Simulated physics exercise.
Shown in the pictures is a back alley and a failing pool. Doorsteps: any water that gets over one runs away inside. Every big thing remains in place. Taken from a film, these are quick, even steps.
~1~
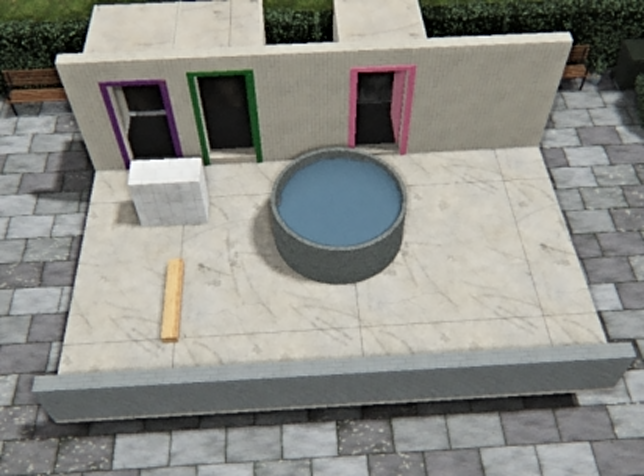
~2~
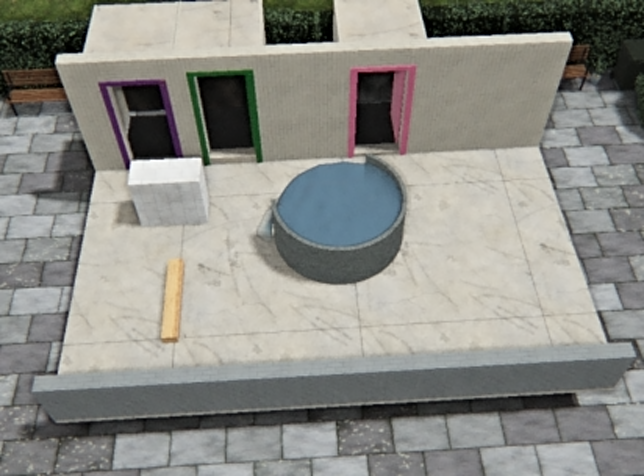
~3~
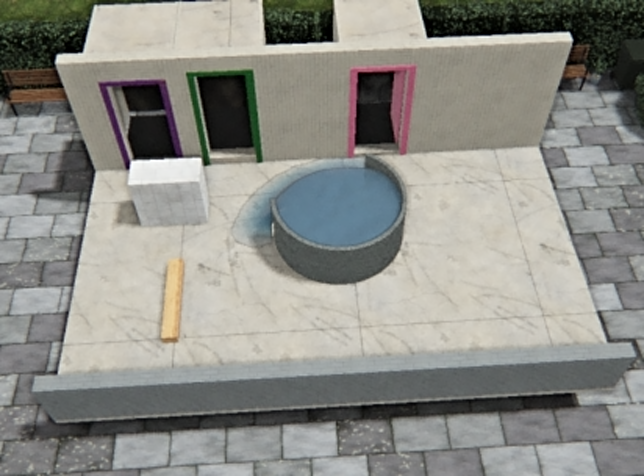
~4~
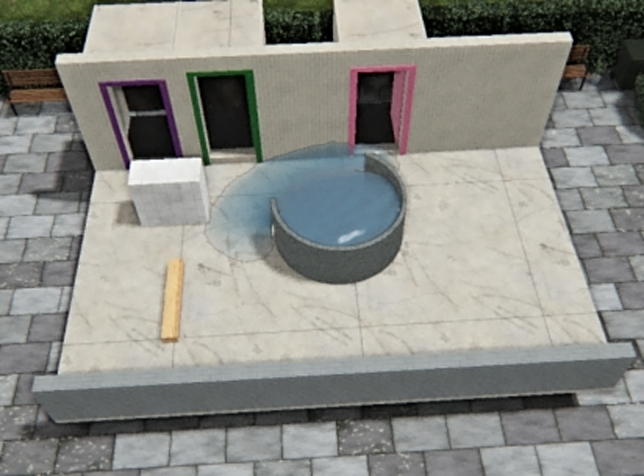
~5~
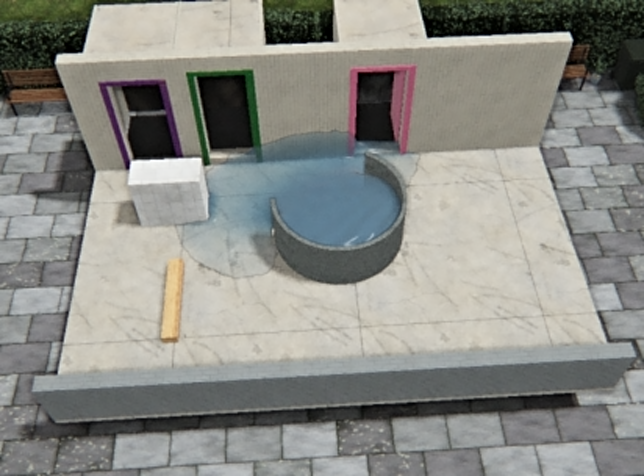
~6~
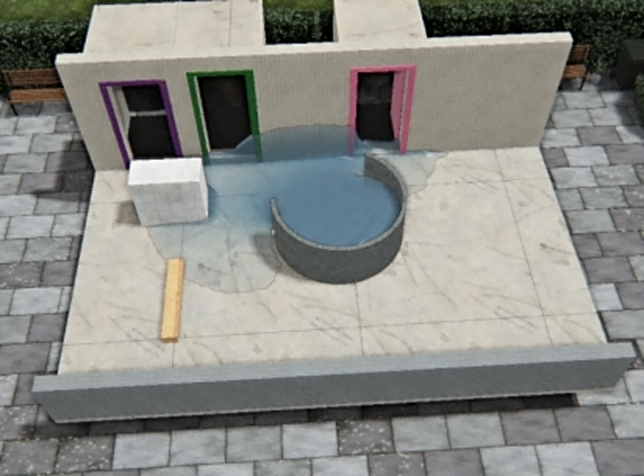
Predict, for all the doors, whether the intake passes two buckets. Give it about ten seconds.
My prediction: At the purple door it passes two buckets; at the green door it passes two buckets; at the pink door it passes two buckets.
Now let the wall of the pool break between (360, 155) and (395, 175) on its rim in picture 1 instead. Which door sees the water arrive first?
The one in pink.
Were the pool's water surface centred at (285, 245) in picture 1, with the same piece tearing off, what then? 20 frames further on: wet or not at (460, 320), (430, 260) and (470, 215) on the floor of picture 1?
First one stays unwetted, next one gets inundated, last one gets inundated.
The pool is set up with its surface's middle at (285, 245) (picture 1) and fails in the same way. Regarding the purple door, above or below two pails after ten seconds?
Reading - purple door: Over the line.
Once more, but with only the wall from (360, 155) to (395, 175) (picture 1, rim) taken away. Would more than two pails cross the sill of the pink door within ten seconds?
In brief, the pink door exceeds the mark.
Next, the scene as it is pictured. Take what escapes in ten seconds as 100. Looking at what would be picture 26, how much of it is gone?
Note - share reached: 60 %.
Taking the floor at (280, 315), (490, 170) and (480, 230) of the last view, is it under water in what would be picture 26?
Result, in order: Waterlogged / waterlogged / waterlogged.
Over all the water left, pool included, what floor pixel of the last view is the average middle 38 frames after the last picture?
My guess is about (289, 239).
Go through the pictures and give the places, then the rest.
The pool at (339, 199) is whole and still, in the first picture.
The front is at (268, 238), out from the gap on the pool's far side, in the second picture.
The front is at (241, 237), out from the gap on the pool's far side, in the third picture.
The front is at (217, 244), out from the gap on the pool's far side, in the fourth picture.
The front is at (187, 243), out from the gap on the pool's far side, in the fifth picture.
Water pours out on the pool's far side and has run to (152, 227), in the sixth picture.
A moment on, water covers 30 % of the floor; the purple door under two buckets in, the green door over two buckets in, the pink door far over two buckets in.
Next, water covers 40 % of the floor; the purple door over two buckets in, the green door far over two buckets in, the pink door far over two buckets in.
Then, water covers 55 % of the floor; the purple door far over two buckets in, the green door far over two buckets in, the pink door far over two buckets in.
Later, water covers 65 % of the floor; the purple door far over two buckets in, the green door far over two buckets in, the pink door far over two buckets in.
In the end, water covers 75 % of the floor; the purple door far over two buckets in, the green door far over two buckets in, the pink door far over two buckets in.
